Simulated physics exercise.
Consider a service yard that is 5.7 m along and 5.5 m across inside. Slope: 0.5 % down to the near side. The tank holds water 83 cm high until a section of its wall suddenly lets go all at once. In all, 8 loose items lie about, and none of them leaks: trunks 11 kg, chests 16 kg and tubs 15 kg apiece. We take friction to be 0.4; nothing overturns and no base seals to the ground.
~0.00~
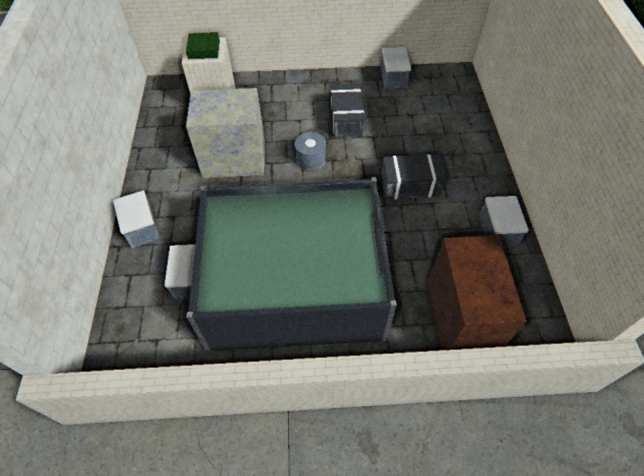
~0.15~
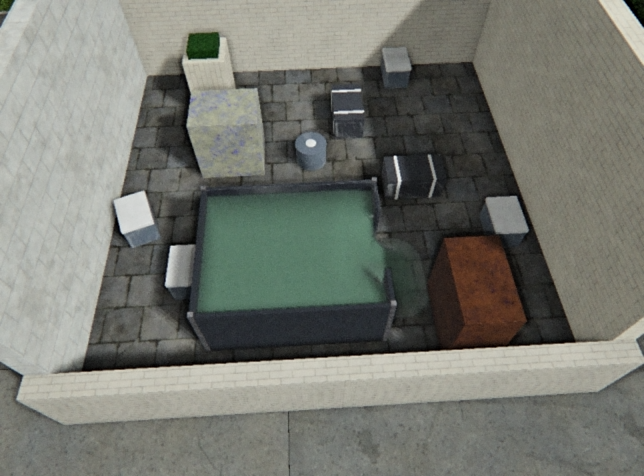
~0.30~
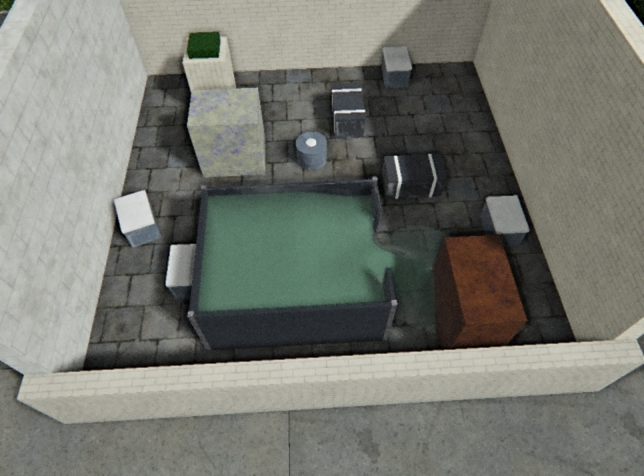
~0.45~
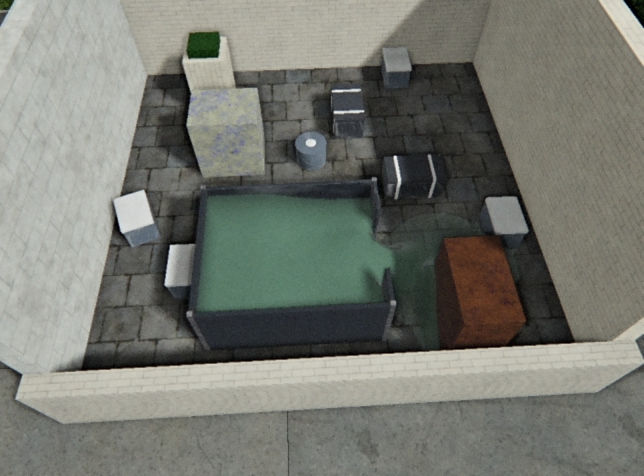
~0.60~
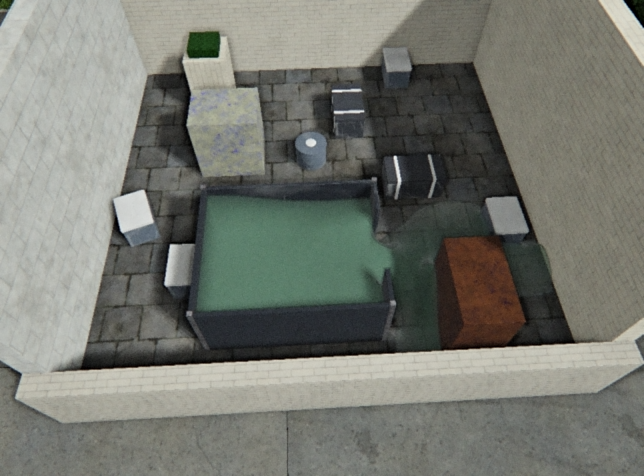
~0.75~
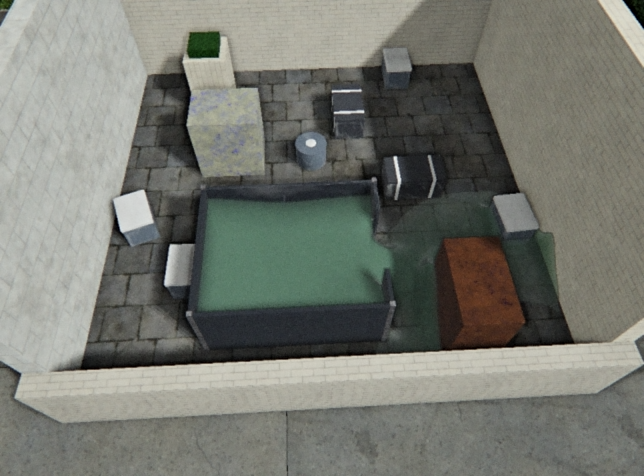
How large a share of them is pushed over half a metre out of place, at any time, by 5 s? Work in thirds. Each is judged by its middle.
The share is between one third and two thirds.
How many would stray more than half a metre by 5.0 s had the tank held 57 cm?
Count: 2.
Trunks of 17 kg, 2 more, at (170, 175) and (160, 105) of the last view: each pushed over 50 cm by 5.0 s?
In the order asked they come out inside the limit, inside the limit.
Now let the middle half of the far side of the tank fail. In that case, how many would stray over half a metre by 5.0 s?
The answer would then be 7.
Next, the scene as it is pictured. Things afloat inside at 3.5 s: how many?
My tally comes to 1.
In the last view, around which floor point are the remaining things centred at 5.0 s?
Around (271, 158).
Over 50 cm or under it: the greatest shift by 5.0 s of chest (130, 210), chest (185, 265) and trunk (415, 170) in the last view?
Beyond the mark, within the mark, within the mark.
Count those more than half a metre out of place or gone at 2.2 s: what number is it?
1.
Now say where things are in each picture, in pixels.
A chest at (507, 213), on the bottom; a trunk is out of sight; water covers 3.1 m2; 0 of 8 have shifted, in the first frame.
A chest at (507, 213), on the bottom; a trunk is out of sight; water covers 3.7 m2; 0 of 8 have shifted, in the second frame.
A chest at (508, 213), on the bottom; a trunk is out of sight; 4.3 m2 under water; 0 of 8 have shifted, in the third frame.
A chest at (507, 214), on the bottom; a trunk is out of sight; 5.0 m2 under water; 0 of 8 have shifted, in the fourth frame.
A chest at (507, 214) rests on the ground; a trunk is out of sight; 5.9 m2 under water; 0 of 8 have shifted, in the fifth frame.
A chest at (516, 211) rests on the ground, 14 cm from its start; a trunk is out of sight; 6.7 m2 under water; 1 of 8 have shifted, in the sixth frame.
After 1.1 s 0 of 8 are over 50 cm from their spots; 1 afloat.
After 2.2 s 1 of 8 are over 50 cm from their spots; 1 afloat.
After 3.5 s 2 of 8 are over 50 cm from their spots; 1 afloat.
After 5.0 s 4 of 8 are over 50 cm from their spots, and 4 have been at some point; 1 afloat.
